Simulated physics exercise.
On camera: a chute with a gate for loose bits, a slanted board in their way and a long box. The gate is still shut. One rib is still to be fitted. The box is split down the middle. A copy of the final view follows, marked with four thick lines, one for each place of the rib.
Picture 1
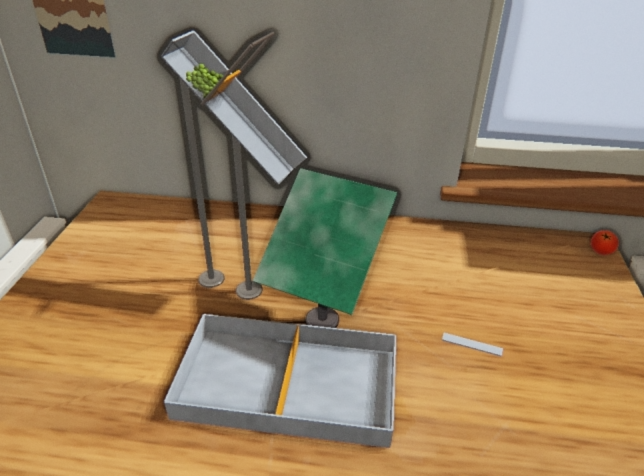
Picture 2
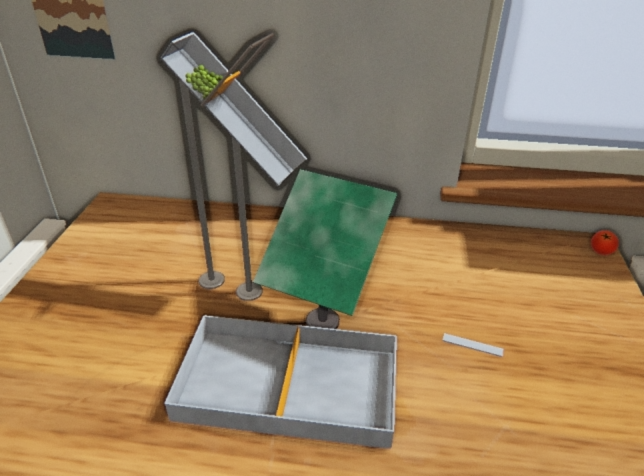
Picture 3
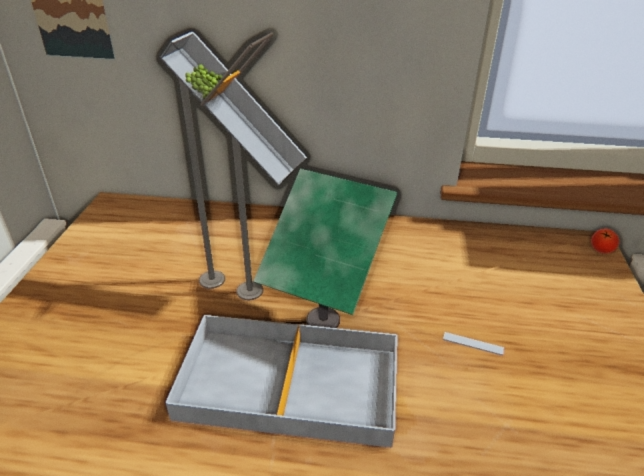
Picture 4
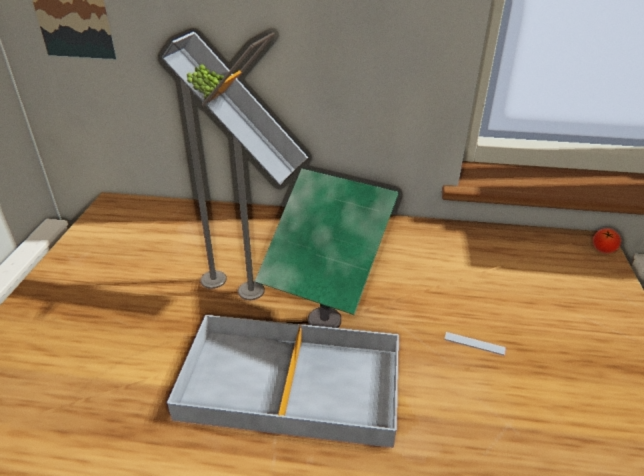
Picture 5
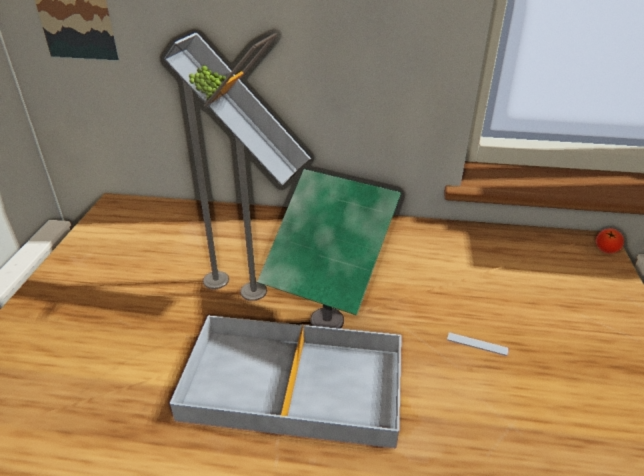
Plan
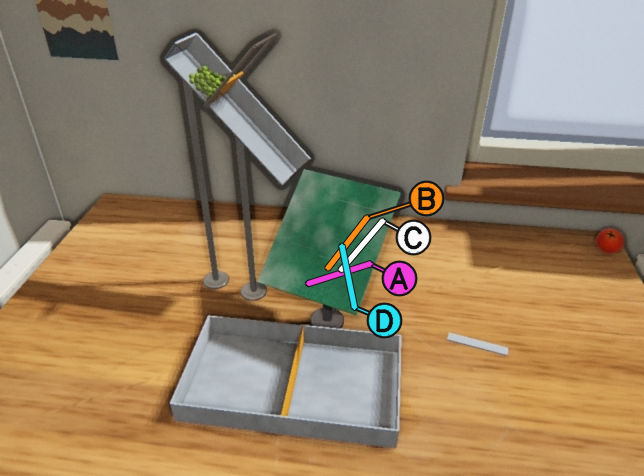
A wooden tabletop against a grey wall, with a window at the upper right, is seen from slightly above. A grey chute on thin stands slopes down to the right, holding small green bits behind an orange gate, above a tilted green board and a grey box with an orange divider, while a pale strip and a red ball lie to the right. Nothing on the table moves and the gate stays shut; only the view drifts very slightly.
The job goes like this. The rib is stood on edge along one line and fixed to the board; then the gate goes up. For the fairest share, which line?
Line C does it best.
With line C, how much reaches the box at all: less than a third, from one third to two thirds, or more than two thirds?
It is more than two thirds.
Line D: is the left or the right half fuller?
More lands on the right.
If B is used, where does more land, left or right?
Left.
On the marked copy, line A from (369, 263) to (308, 283); line B from (366, 217) to (328, 267); line C from (382, 220) to (341, 269); line D from (342, 246) to (354, 307).
With A, of what is caught, most in the left half, a small part in the right.
With B, of what is caught, most in the left half, a small part in the right.
With C, of what is caught, about half in the left half, about half in the right.
With D, of what is caught, about a quarter in the left half, most in the right.
